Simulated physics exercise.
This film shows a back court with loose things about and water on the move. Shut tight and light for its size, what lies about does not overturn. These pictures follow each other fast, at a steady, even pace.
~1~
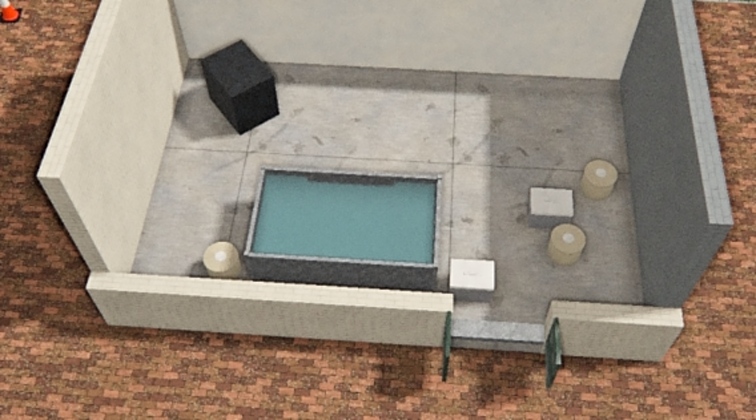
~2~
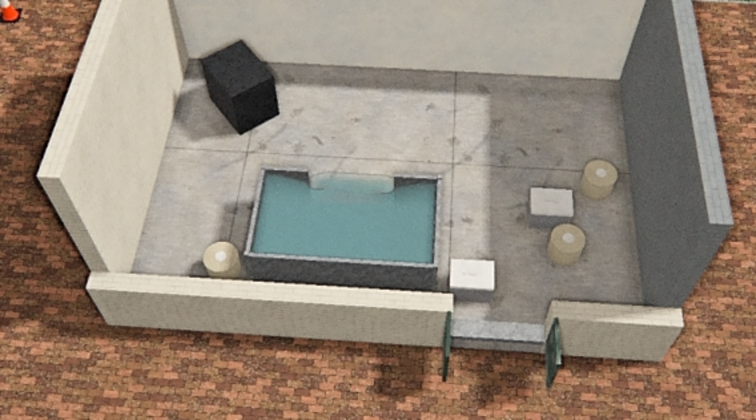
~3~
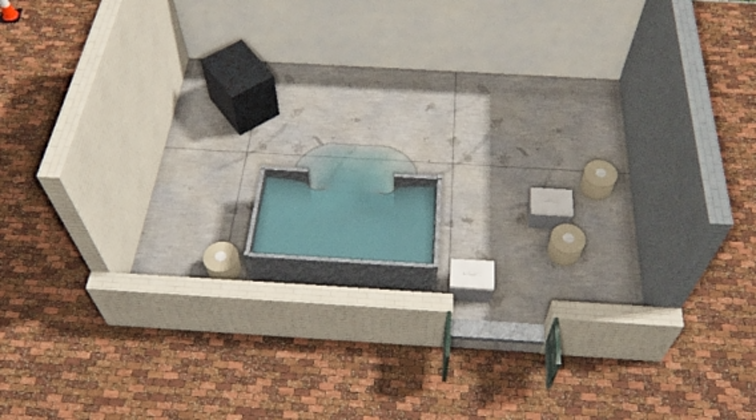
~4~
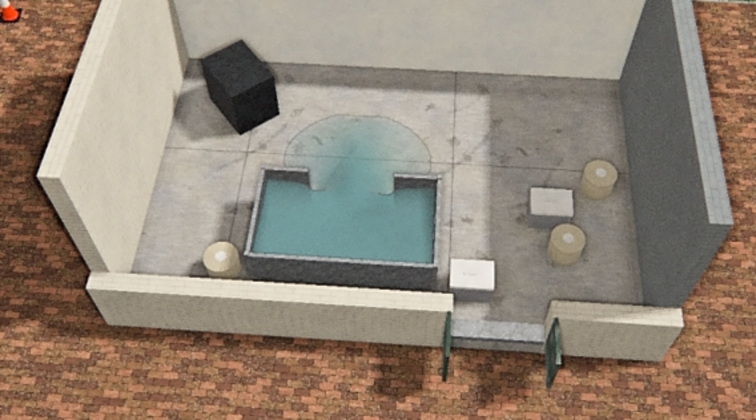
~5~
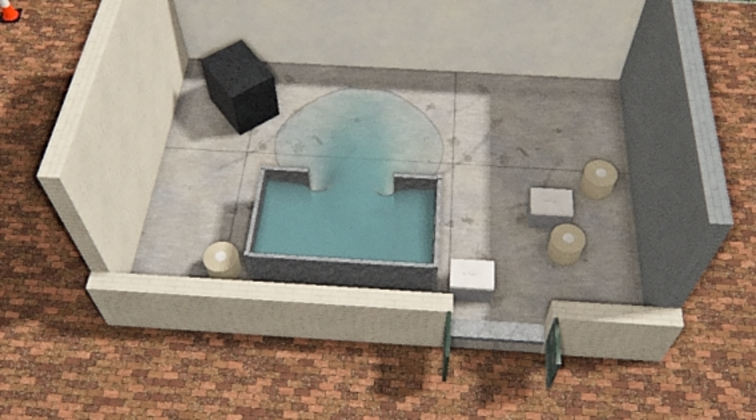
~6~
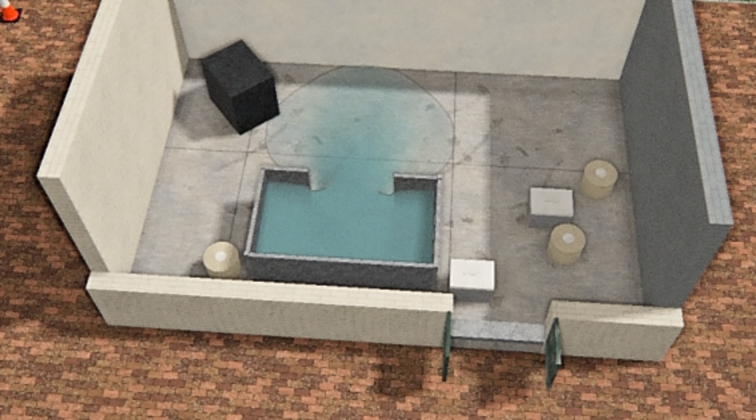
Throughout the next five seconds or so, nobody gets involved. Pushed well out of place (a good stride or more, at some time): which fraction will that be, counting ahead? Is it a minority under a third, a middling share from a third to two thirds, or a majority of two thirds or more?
A minority under a third.
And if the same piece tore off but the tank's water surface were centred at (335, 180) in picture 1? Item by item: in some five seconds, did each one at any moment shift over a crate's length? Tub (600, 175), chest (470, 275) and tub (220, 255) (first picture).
In turn: Beyond that mark, under that mark, beyond that mark.
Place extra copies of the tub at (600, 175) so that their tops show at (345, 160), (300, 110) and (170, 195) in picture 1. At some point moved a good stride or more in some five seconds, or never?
In sequence: Pushed clear, pushed clear, pushed clear.
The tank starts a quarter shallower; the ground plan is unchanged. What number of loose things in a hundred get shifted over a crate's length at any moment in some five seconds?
About 20 in every hundred loose things.
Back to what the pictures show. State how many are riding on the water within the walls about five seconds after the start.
It adds up to 2.
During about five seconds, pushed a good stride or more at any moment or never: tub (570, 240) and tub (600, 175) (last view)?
One after the other: Never so far, that far or more.
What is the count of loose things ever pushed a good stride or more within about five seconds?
By my reckoning the answer is 1.
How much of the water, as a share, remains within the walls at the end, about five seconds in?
About 100 percent.
A moment on, 0 of 5 are well off their spots; 0 afloat.
Next, 0 of 5 are well off their spots; 0 afloat.
Later, 0 of 5 are well off their spots; 0 afloat.
In the end, 1 of 5 are well off their spots, and 1 have been at some point; 2 afloat.
